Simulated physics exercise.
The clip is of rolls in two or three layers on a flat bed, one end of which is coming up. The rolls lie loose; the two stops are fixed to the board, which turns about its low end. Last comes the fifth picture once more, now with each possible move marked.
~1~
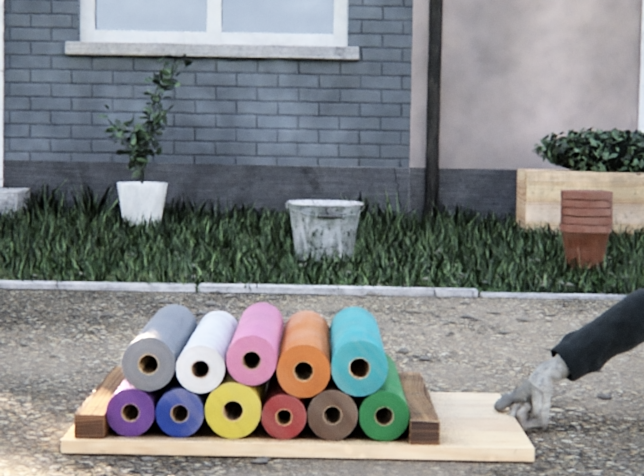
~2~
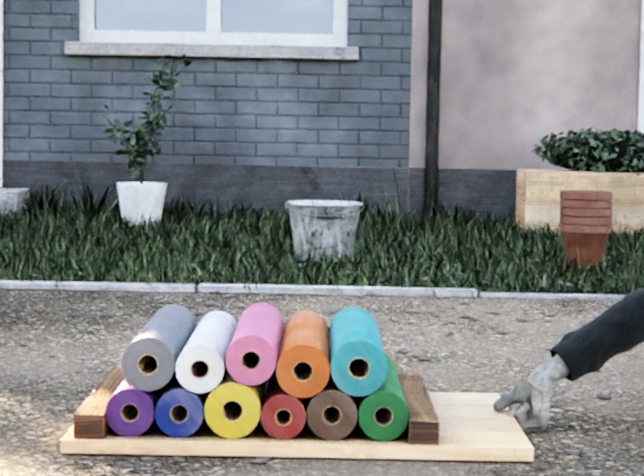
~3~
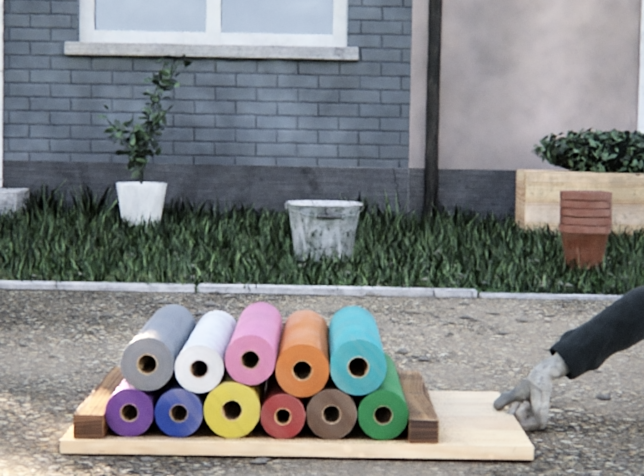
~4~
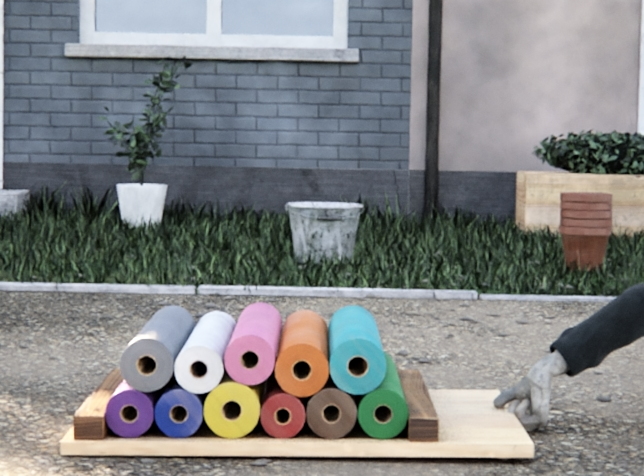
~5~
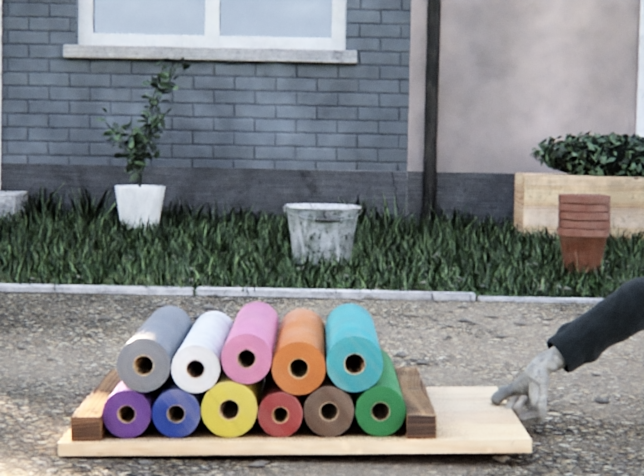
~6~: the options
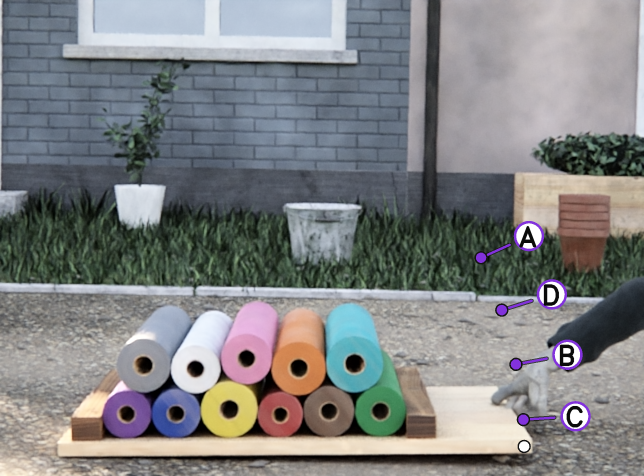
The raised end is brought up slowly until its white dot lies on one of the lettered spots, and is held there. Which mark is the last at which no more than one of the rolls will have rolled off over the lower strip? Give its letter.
Mark D is as high as it can go.
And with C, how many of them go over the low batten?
At C the number is none.
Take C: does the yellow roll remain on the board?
Yes, with C.
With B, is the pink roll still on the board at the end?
The pink roll: Yes.
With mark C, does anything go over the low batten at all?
At C: No.
On the marked copy, A at (481, 258); B at (516, 364); C at (523, 420); D at (502, 310); the white dot at (524, 447).
Taking D. A third of the way, board at 14°.
Two thirds of the way, board at 19°.
When it is over, board at 19°, none over the low batten.
As for the rest, A four over the low batten (white, orange, pink, grey); B none over the low batten; C none over the low batten.
